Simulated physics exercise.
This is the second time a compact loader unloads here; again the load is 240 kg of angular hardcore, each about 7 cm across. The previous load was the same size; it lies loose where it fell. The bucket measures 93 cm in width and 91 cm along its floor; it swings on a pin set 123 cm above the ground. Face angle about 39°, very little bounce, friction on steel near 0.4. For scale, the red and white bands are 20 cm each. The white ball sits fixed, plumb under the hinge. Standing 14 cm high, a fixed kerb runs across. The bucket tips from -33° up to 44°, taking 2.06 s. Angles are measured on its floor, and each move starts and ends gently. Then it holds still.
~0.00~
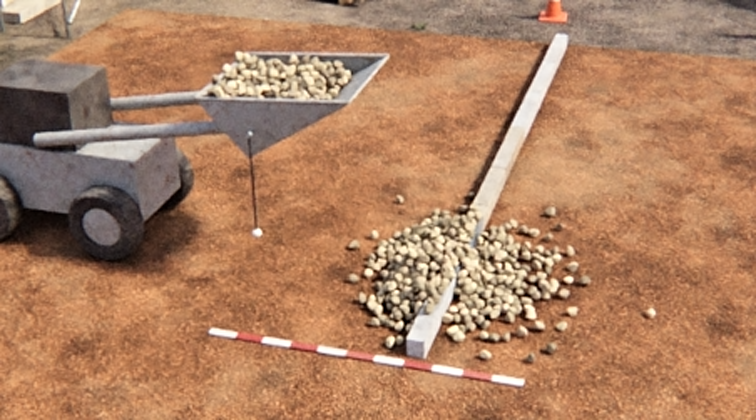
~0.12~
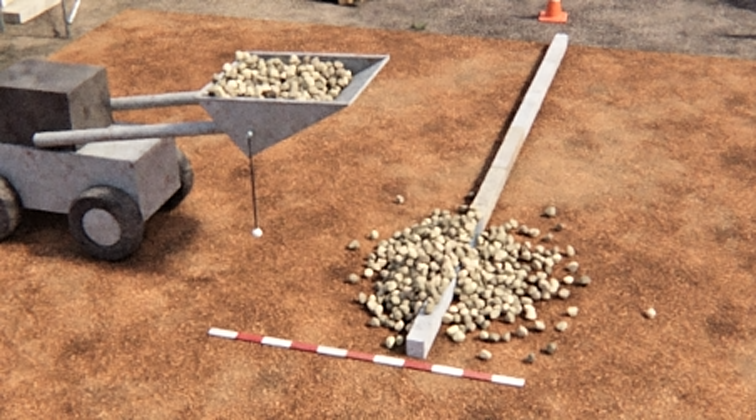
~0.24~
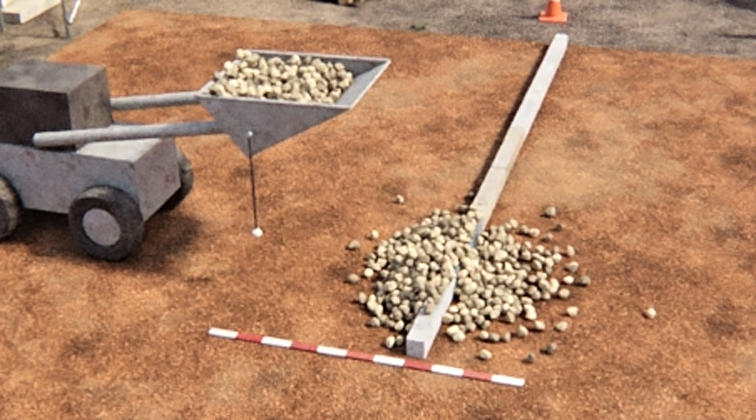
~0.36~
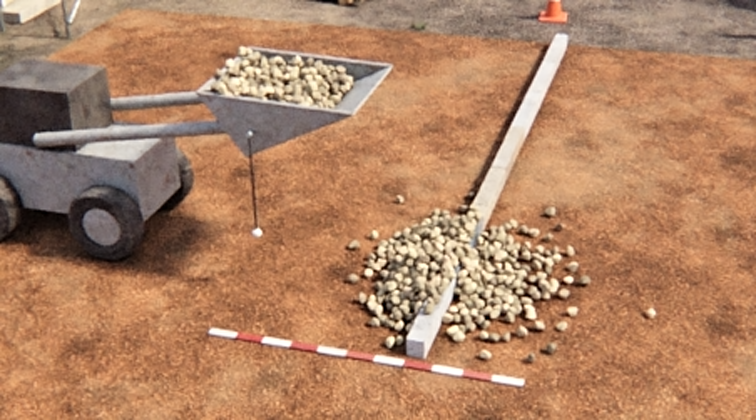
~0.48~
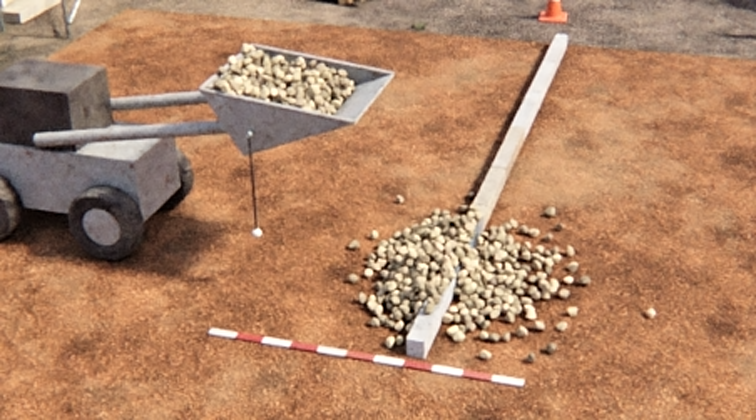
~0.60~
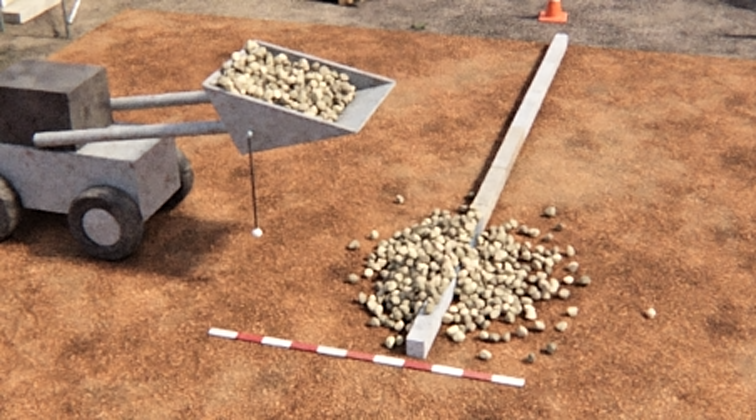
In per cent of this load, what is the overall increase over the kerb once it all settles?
0 out of 100, about.
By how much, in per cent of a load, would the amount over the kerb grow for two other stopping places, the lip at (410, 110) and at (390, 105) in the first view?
30 %, then 10 %.
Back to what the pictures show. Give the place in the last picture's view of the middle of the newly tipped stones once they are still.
In the last view, somewhere near (377, 254).
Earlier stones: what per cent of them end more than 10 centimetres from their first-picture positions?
0 %.
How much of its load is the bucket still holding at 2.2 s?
20 % still inside.
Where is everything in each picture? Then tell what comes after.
In the first frame, the bucket is at -33°, its lip at (349, 103); the top of the load is at (296, 65). The earlier load is highest near (443, 243), 27 cm above ground level, 65 % on this side of the kerb, 35 % over the kerb.
In the second frame, lip at (349, 104), floor tilted -32°, highest stones at (286, 65); the stones move at 0.0 m/s on average.
In the third frame, lip at (351, 108), floor tilted -30°, highest stones at (273, 63); the stones move at 0.1 m/s on average.
In the fourth frame, the bucket is at -27°, its lip at (353, 114); the top of the load is at (260, 59); the stones move at 0.1 m/s on average.
In the fifth frame, lip at (355, 122), floor tilted -22°, highest stones at (253, 58); the stones move at 0.2 m/s on average.
In the sixth frame, the bucket is at -17°, its lip at (357, 132); the top of the load is at (249, 55); the stones move at 0.2 m/s on average.
After 1.5 s the floor is at 32°; in per cent of one load, 99 in the bucket, 66 on this side of the kerb, 35 over the kerb; the foremost stones are at (578, 302).
After 2.2 s the floor is at 44°; in per cent of one load, 21 in the bucket, 144 on this side of the kerb, 35 over the kerb; the foremost stones are at (578, 302).
After 2.5 s the floor is at 44°; in per cent of one load, 0 in the bucket, 165 on this side of the kerb, 35 over the kerb; the foremost stones are at (578, 302).
After 5.0 s the floor is at 44°; in per cent of one load, 0 in the bucket, 165 on this side of the kerb, 35 over the kerb; the foremost stones are at (578, 302). Net gain over the kerb, 0.
